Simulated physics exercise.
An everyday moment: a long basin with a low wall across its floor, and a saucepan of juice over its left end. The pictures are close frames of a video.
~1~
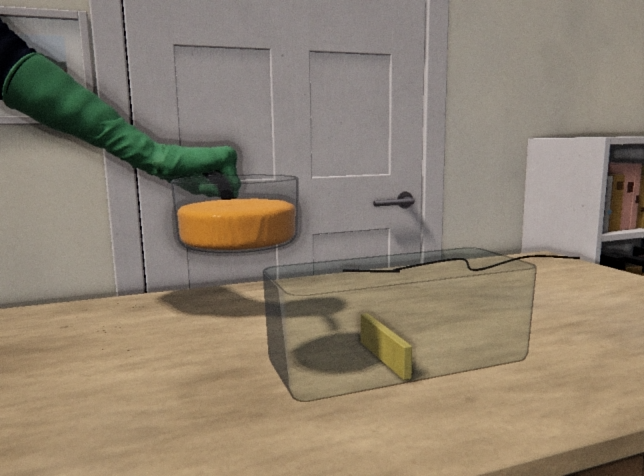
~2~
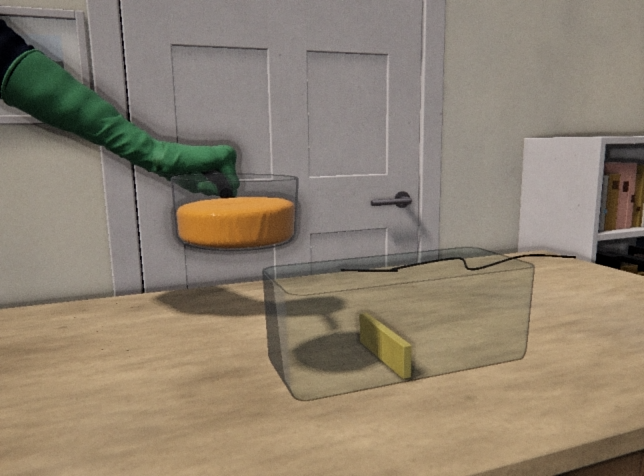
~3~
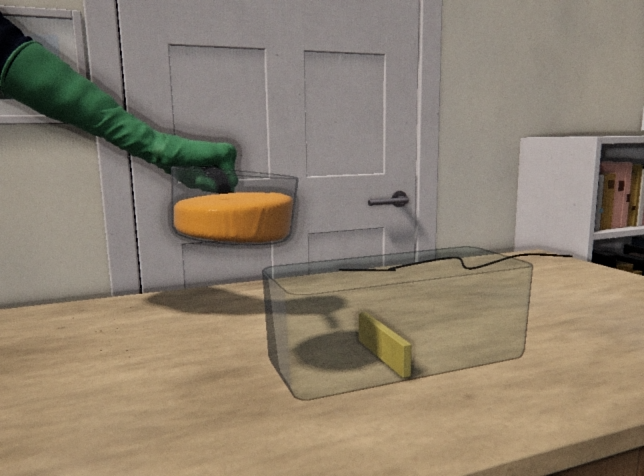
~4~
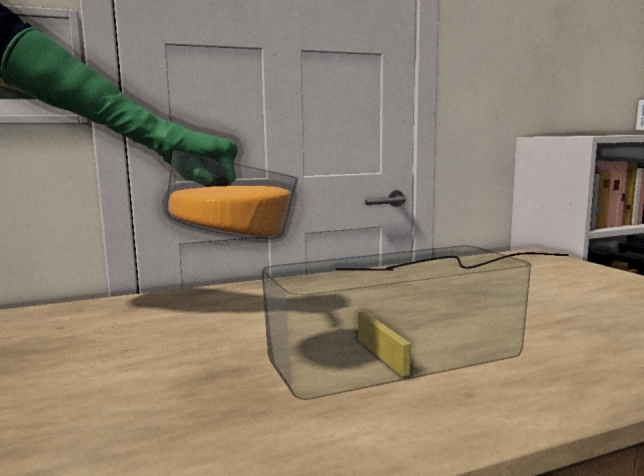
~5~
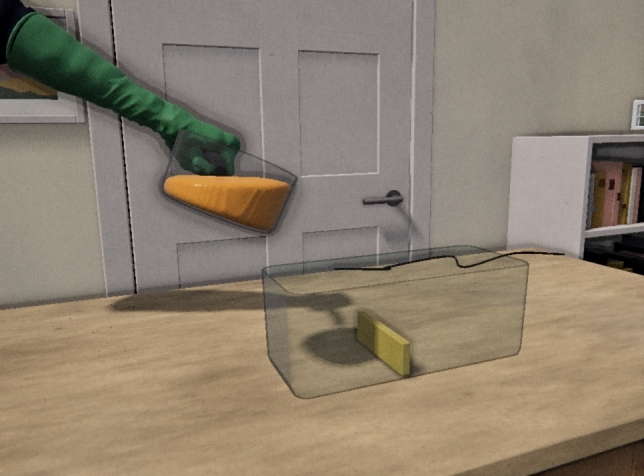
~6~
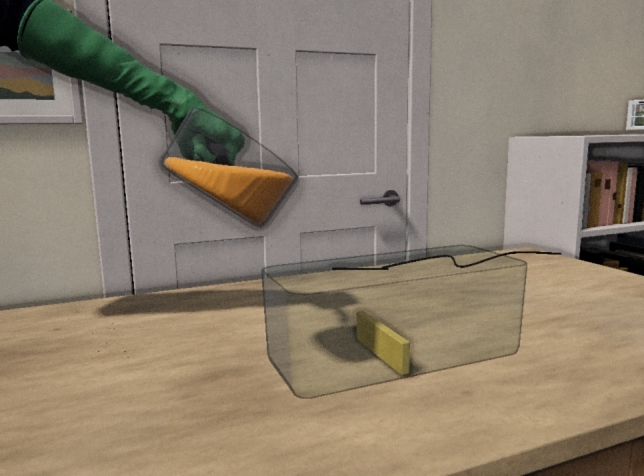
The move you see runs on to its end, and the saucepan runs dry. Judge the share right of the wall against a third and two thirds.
In the end from a third to two thirds is right of the wall.
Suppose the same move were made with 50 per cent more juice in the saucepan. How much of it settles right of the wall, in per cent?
Near 60 %.
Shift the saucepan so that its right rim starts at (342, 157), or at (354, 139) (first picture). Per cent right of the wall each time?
Roughly 85 per cent, and 90 per cent.
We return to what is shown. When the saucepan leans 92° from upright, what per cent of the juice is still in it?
It comes to 35 per cent or so.
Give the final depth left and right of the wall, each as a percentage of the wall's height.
Some 40 per cent left and 20 right.
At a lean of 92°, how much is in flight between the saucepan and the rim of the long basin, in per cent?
Close to 55 per cent.
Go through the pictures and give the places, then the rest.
In the first frame, tilt 0°; pouring edge (295, 179); surface from (177, 209) to (291, 203); the long basin's rim runs from (274, 283) to (506, 258); the wall's top is at (384, 330).
In the second frame, tilt 2°; pouring edge (294, 179); surface from (177, 209) to (291, 201).
In the third frame, tilt 6°; pouring edge (294, 179); surface from (174, 205) to (289, 195).
In the fourth frame, tilt 14°; pouring edge (294, 179); surface from (170, 195) to (287, 190).
In the fifth frame, tilt 24°; pouring edge (293, 179); surface from (165, 180) to (287, 183).
In the sixth frame, tilt 36°; pouring edge (292, 180); surface from (164, 159) to (290, 175).
A moment on, the saucepan is tipped on its side and 37 per cent is still to pour, 7 is left of the wall and 0 right of it.
Next, the saucepan is tipped right over and 5 per cent is still to pour, 33 is left of the wall and 47 right of it.
Then the saucepan is tipped right over and 0 per cent is still to pour, 50 is left of the wall and 46 right of it.
Later the saucepan is tipped right over and 0 per cent is still to pour, 52 is left of the wall and 46 right of it.
In the end 52 per cent lies left of the wall, 46 right of it and 2 outside.
